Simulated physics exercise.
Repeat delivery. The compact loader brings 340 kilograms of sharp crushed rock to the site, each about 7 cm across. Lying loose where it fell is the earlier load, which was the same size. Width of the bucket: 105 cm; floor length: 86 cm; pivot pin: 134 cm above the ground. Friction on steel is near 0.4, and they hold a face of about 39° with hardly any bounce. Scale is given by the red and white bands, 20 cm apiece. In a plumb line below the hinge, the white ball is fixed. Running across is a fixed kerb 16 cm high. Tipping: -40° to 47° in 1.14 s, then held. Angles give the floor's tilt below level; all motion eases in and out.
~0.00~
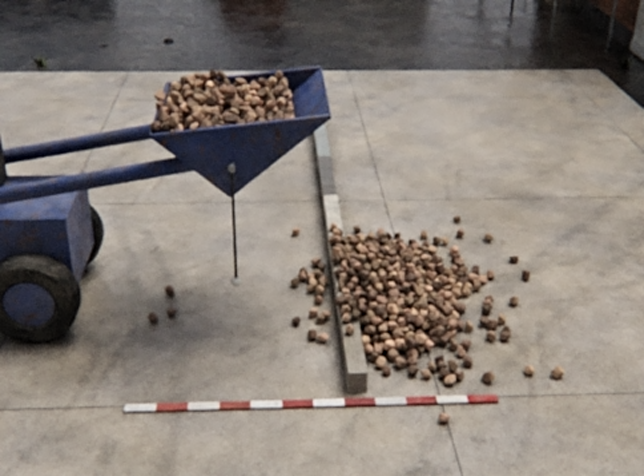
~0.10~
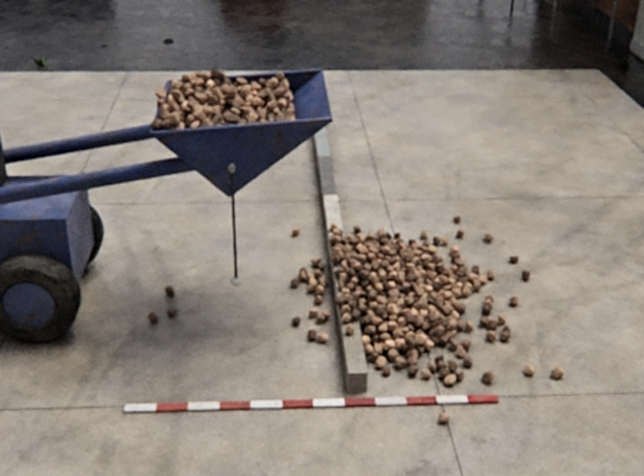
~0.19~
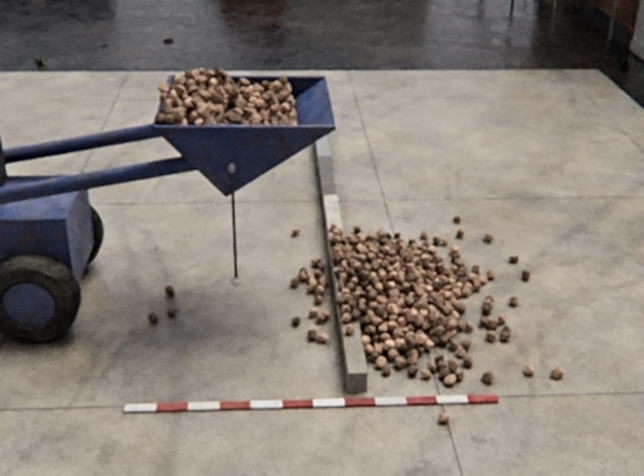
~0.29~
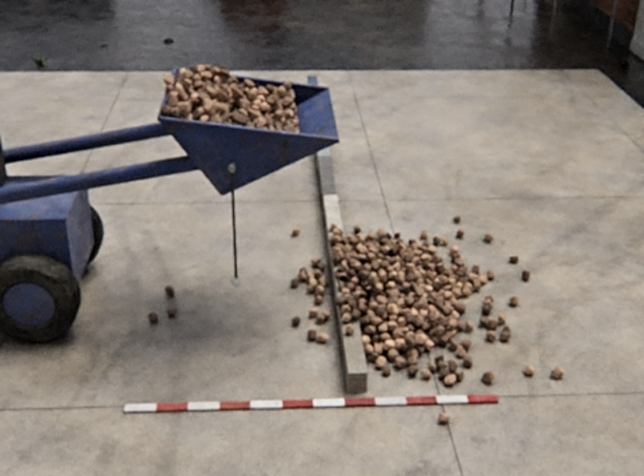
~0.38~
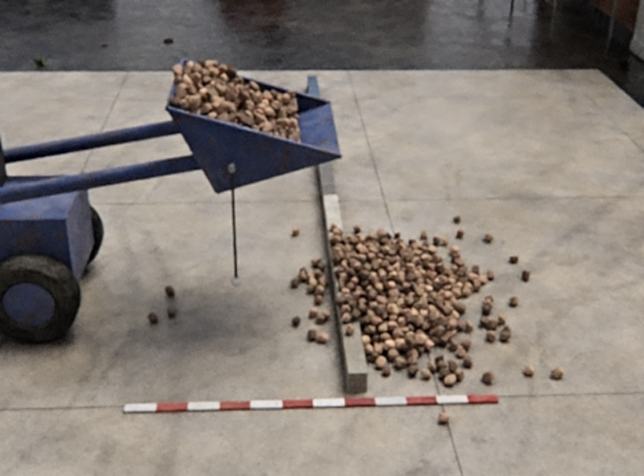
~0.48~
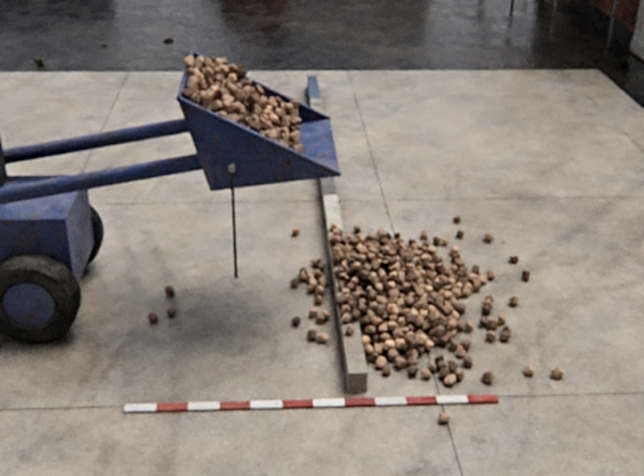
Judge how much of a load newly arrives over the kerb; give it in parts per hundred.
Close to 26 in every hundred.
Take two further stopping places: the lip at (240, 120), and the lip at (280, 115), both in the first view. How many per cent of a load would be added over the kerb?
0 % and 0 %.
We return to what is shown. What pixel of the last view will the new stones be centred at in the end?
Around (322, 282) in the last picture.
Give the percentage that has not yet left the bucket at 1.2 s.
Estimate: 45 % remaining inside, roughly.
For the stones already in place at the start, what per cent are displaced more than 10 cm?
Roughly 5 percent.
After 0.9 s the floor is at 34°; in per cent of one load, 99 in the bucket, 11 on this side of the kerb, 91 over the kerb; the foremost stones are at (515, 298).
After 1.2 s the floor is at 47°; in per cent of one load, 45 in the bucket, 63 on this side of the kerb, 93 over the kerb; the foremost stones are at (515, 298).
After 1.6 s the floor is at 47°; in per cent of one load, 3 in the bucket, 88 on this side of the kerb, 110 over the kerb; the foremost stones are at (515, 298).
After 4.2 s the floor is at 47°; in per cent of one load, 0 in the bucket, 84 on this side of the kerb, 117 over the kerb; the foremost stones are at (515, 298). Net gain over the kerb, 26.
